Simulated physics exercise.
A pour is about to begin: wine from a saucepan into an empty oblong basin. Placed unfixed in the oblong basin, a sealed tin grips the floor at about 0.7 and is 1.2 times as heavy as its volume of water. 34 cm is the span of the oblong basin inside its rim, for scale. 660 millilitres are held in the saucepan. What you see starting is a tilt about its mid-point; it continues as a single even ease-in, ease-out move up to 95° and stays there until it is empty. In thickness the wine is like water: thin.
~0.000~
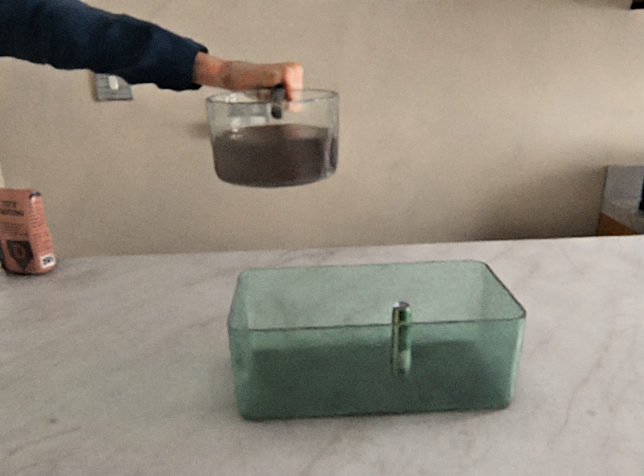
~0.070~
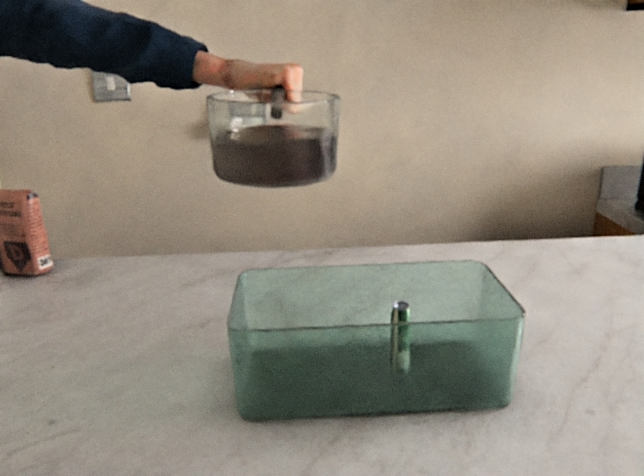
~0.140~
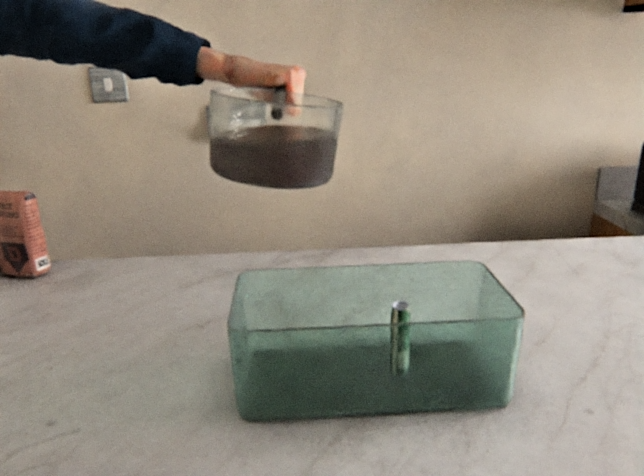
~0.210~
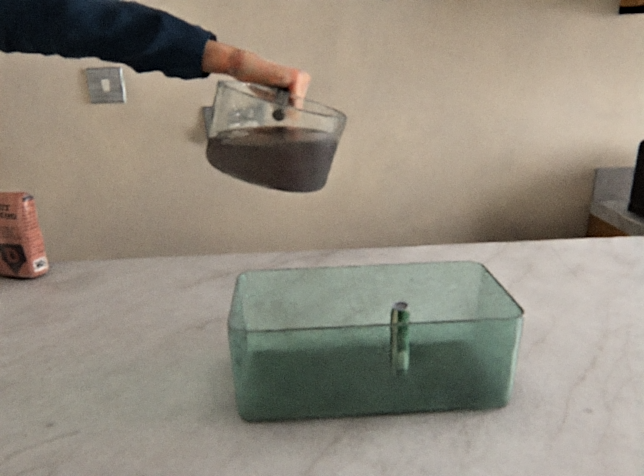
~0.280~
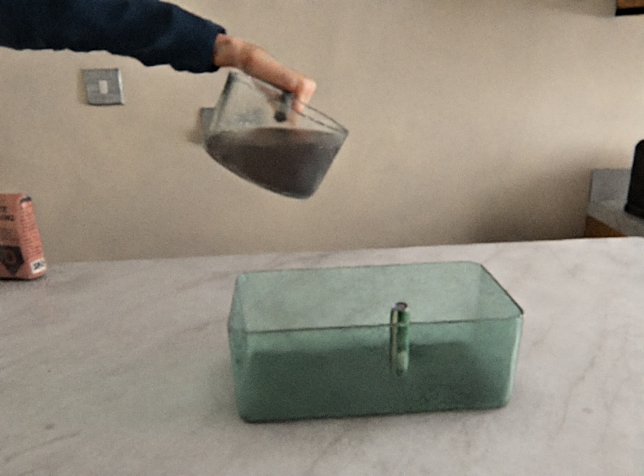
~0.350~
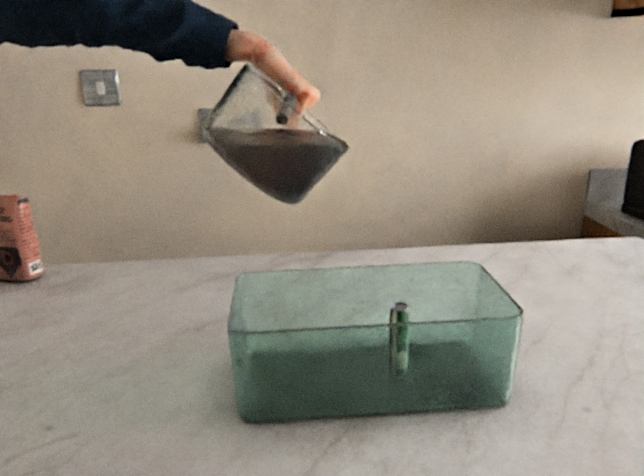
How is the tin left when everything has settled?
The tin is lying toppled.
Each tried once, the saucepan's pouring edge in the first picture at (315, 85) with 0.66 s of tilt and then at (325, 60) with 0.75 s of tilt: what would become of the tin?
Try 1: Tipped over; try 2: Tipped over.
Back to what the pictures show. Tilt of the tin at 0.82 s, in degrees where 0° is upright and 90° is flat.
Lean: Around 0° from upright.
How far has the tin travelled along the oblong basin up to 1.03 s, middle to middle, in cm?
Roughly 4 cm.
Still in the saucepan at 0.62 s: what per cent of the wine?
Still held: Roughly 44 % of the total.
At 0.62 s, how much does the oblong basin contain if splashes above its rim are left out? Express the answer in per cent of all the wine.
Roughly 10 percent of it.
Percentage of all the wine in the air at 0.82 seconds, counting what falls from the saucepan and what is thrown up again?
Roughly 18 per cent.
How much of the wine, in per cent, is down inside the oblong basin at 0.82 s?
Some 66 percent of the total.
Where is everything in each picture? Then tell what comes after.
The first frame shows tilt 0°; pouring edge (338, 96); surface from (215, 135) to (335, 131); the oblong basin's rim runs from (235, 298) to (504, 287); the tin's top is at (402, 308).
The second frame shows tilt 2°; pouring edge (339, 98); surface from (215, 135) to (335, 131).
The third frame shows tilt 8°; pouring edge (342, 106); surface from (214, 136) to (335, 132).
The fourth frame shows tilt 17°; pouring edge (345, 117); surface from (212, 135) to (337, 135).
The fifth frame shows tilt 28°; pouring edge (347, 133); surface from (208, 133) to (339, 136).
The sixth frame shows tilt 42°; pouring edge (345, 150); surface from (208, 128) to (345, 140).
After 0.62 s the tilt is 88° and 45 per cent is still to pour; the tin stands where it began.
After 0.82 s the tilt is 95° and 17 per cent is still to pour; the tin stands where it began.
After 1.03 s the tilt is 95° and 5 per cent is still to pour; the tin leans 19°.
After 1.26 s the tilt is 95° and 2 per cent is still to pour; the tin lies on its side.
In the end the tin lies on its side.
